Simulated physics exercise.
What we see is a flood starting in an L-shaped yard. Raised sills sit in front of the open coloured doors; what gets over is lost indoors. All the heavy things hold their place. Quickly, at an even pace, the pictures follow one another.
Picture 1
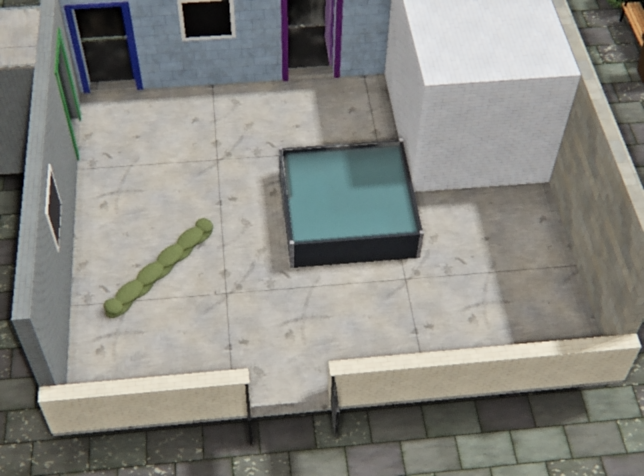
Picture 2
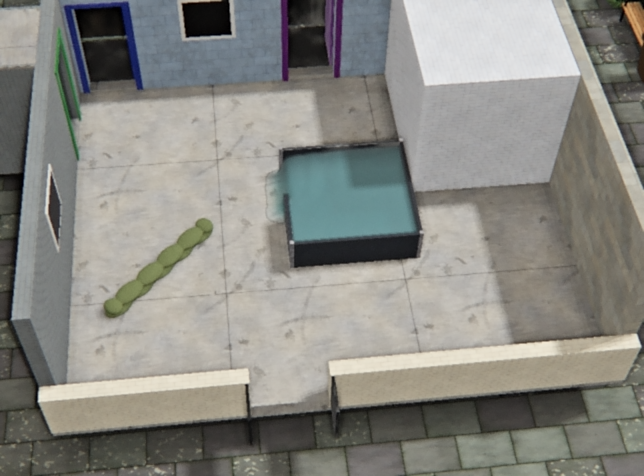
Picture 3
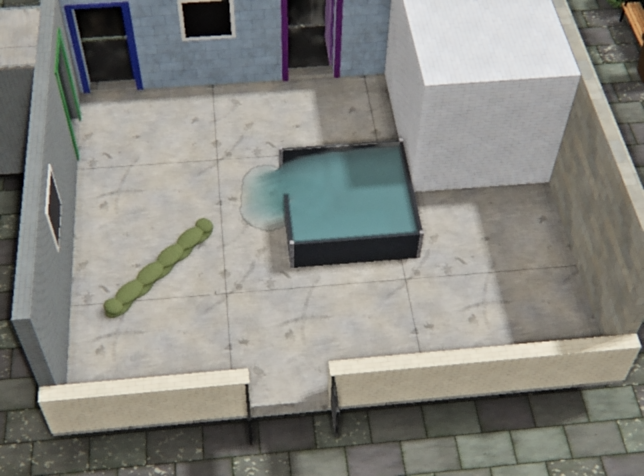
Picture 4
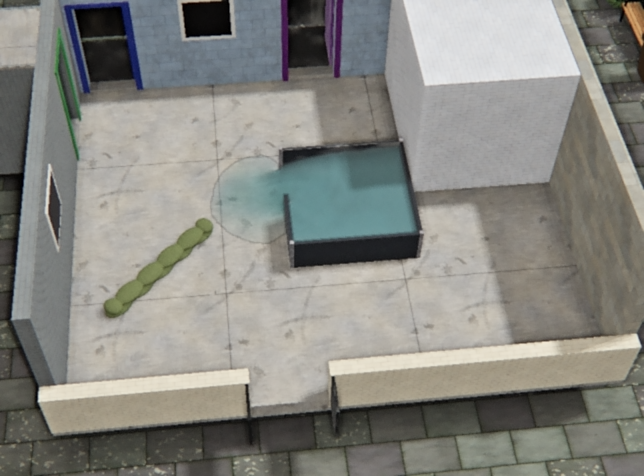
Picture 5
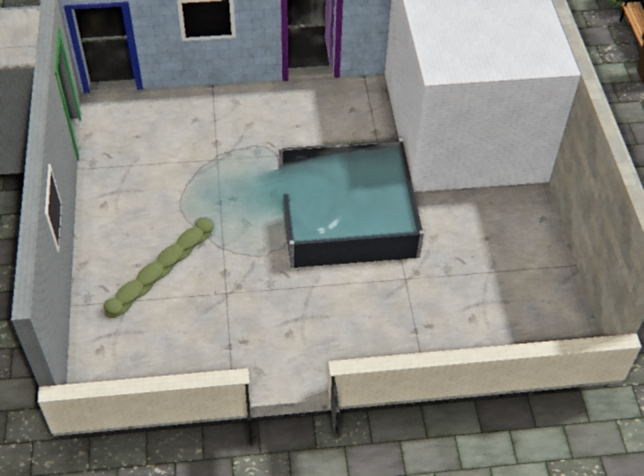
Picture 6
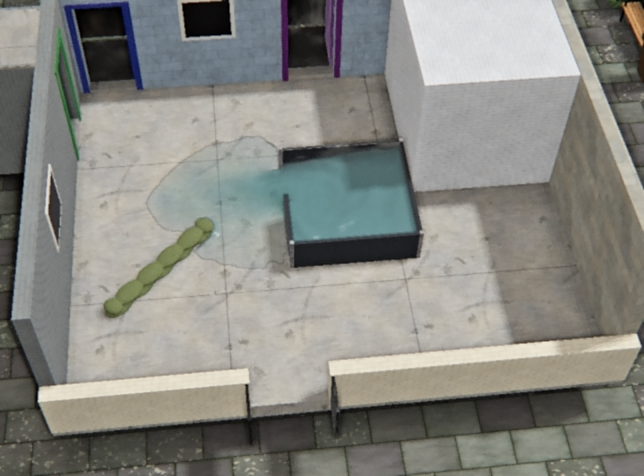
Water poured out of the left side of a dark-walled tank in a walled yard, spreading left across the pale floor in a widening puddle and reaching the upper end of a green hedge.
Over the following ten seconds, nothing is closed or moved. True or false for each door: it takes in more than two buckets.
For the purple door, false; for the blue door, true; for the green door, true.
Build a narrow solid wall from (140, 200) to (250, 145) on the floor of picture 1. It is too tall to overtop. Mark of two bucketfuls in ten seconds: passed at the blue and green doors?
As for the doors, the blue door overshoots and the green door comes in short.
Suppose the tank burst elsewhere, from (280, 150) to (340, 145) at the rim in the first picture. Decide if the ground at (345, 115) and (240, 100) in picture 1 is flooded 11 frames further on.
Point one reached; point two reached.
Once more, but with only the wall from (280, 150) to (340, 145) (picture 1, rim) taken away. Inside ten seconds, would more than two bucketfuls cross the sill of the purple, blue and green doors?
Well, the purple door overshoots, the blue door overshoots, and the green door overshoots.
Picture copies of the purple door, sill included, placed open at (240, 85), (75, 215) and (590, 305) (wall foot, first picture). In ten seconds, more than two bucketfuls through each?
Going door by door: The first remains below the limit, the second runs past the limit, the third remains below the limit.
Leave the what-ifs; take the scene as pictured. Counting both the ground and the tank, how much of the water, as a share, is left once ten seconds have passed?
Estimate: 84 per cent.
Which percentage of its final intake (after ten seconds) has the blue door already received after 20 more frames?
Close to 20 percent.
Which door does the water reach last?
It's the one in purple.
A moment on, water covers 20 % of the floor; the purple door not reached, the blue door not reached, the green door not reached.
Next, water covers 35 % of the floor; the purple door not reached, the blue door wet at the sill, nothing in, the green door under two buckets in.
Then, water covers 40 % of the floor; the purple door not reached, the blue door over two buckets in, the green door over two buckets in.
Later, water covers 45 % of the floor; the purple door wet at the sill, nothing in, the blue door far over two buckets in, the green door over two buckets in.
In the end, water covers 80 % of the floor; the purple door wet at the sill, nothing in, the blue door far over two buckets in, the green door over two buckets in.
